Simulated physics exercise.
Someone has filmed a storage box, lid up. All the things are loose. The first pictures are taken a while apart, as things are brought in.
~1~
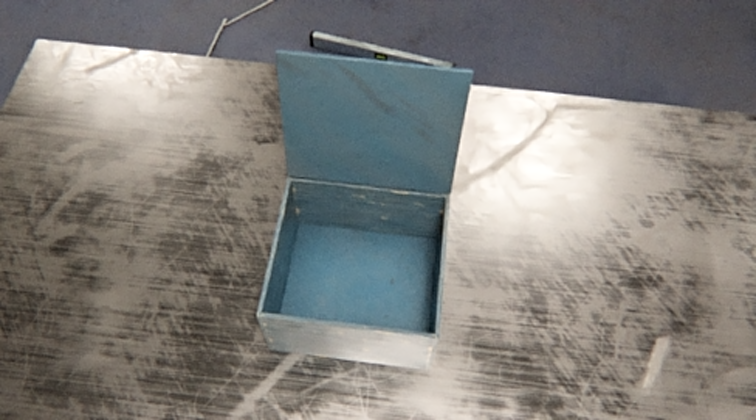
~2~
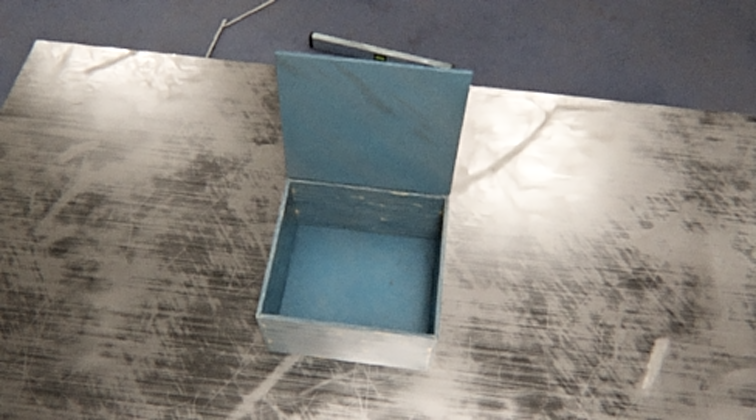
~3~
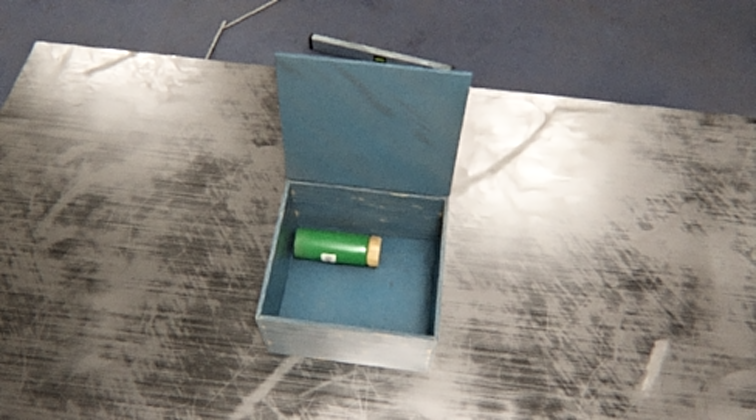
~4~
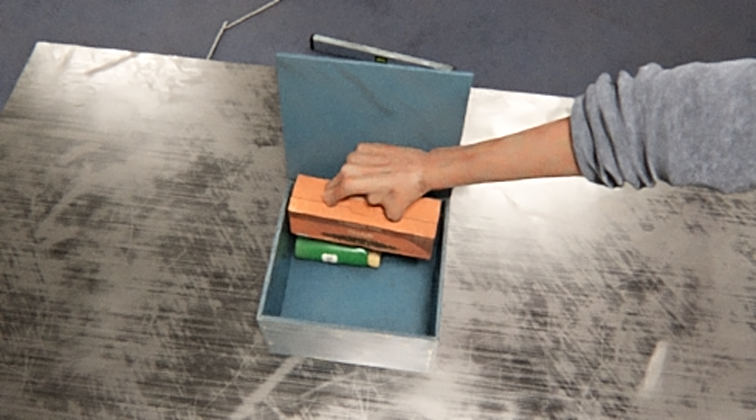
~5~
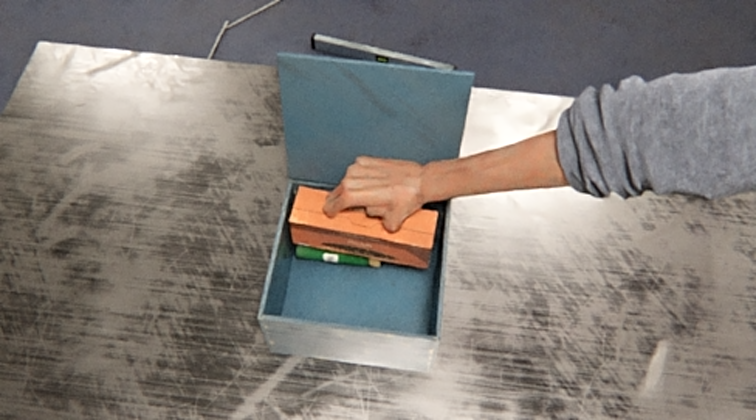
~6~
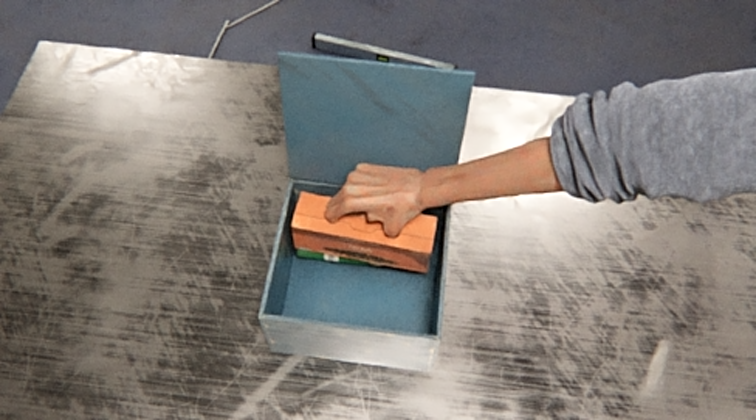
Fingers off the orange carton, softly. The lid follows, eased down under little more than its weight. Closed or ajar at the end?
As it turns out, it closes.
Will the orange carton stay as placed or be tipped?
The orange carton ends up tilted.
Then, 1.20 s on from there, lid starting down; orange carton on its side near (353, 311); green shaker shifted about its own width.
Then, 1.80 s on from there, lid 37° above the rim; orange carton on its side near (353, 311); green shaker shifted about its own width.
In the end, lid shut; toppled in the box, orange carton; moved from the start, green shaker. At the end, from the last picture's camera, orange carton near (353, 311).
